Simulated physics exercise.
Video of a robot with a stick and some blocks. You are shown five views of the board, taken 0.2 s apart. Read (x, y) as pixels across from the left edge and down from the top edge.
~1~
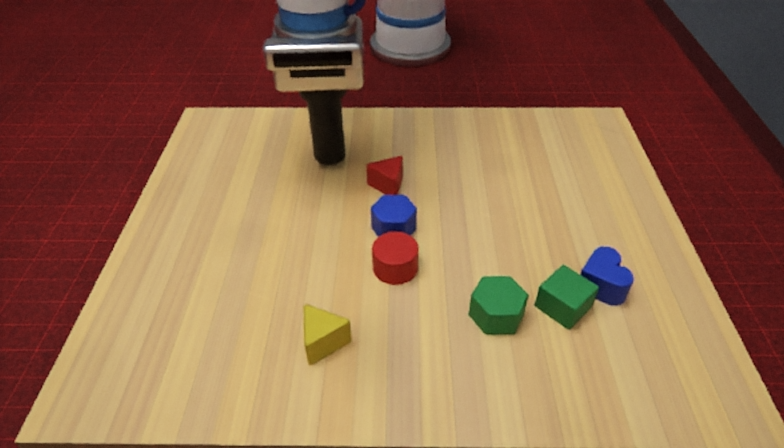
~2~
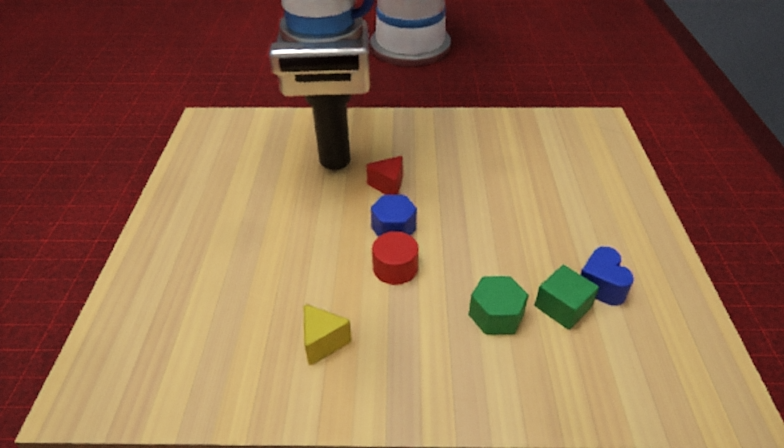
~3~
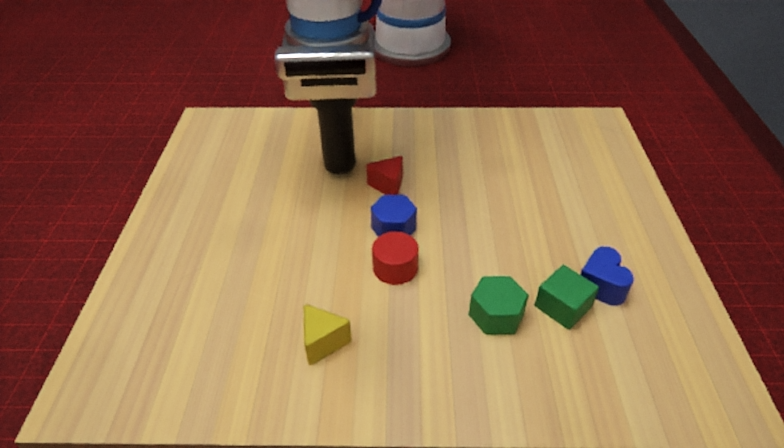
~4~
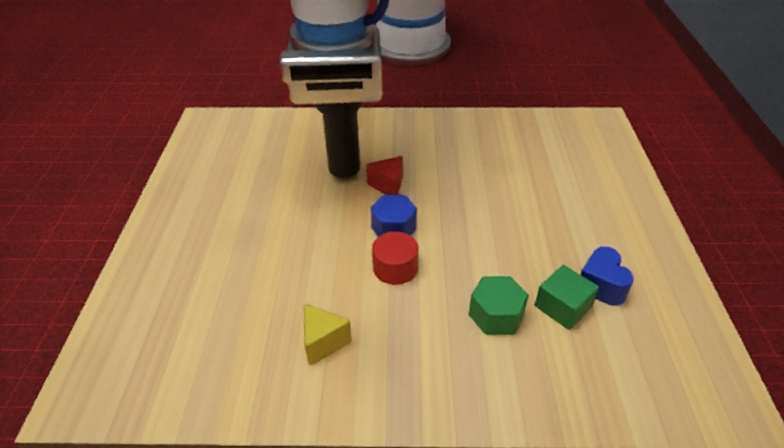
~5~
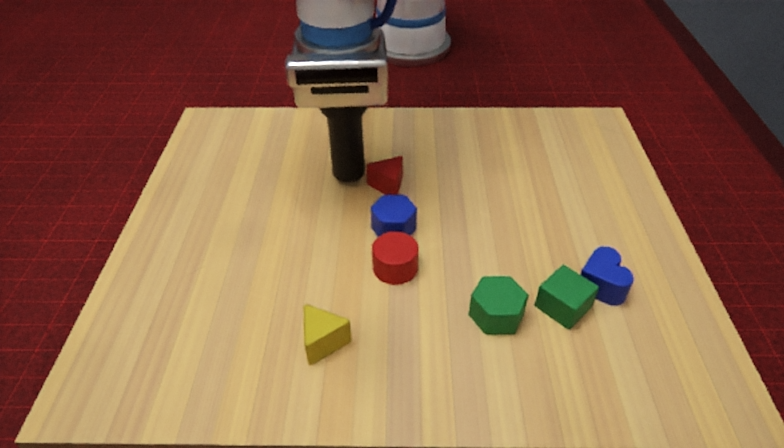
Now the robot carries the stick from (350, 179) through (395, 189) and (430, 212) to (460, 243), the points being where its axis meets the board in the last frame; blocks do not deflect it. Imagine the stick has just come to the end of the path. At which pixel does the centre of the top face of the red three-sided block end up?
The point I'd pick in the picture is (448, 173).
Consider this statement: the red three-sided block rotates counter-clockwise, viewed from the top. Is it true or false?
This is true.
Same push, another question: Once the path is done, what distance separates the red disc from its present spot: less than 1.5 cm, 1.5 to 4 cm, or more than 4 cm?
It will fall in the lowest band, under 1.5 cm.
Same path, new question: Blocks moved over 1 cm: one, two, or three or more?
I'd put the number at one.
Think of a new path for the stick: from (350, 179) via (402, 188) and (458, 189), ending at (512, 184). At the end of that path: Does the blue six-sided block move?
That would be a no.
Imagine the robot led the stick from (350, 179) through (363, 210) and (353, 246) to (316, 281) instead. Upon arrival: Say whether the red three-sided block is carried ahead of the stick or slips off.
Slid off.
The first path, step by step. One third of the way, stick at (395, 182); red three-sided block at (432, 169), turned 25° anticlockwise.
Two thirds of the way, stick at (431, 204); red three-sided block at (448, 173), turned 100° anticlockwise.
At the end, stick at (461, 236); red three-sided block at (448, 173), turned 100° anticlockwise; blue six-sided block in place; red disc in place.
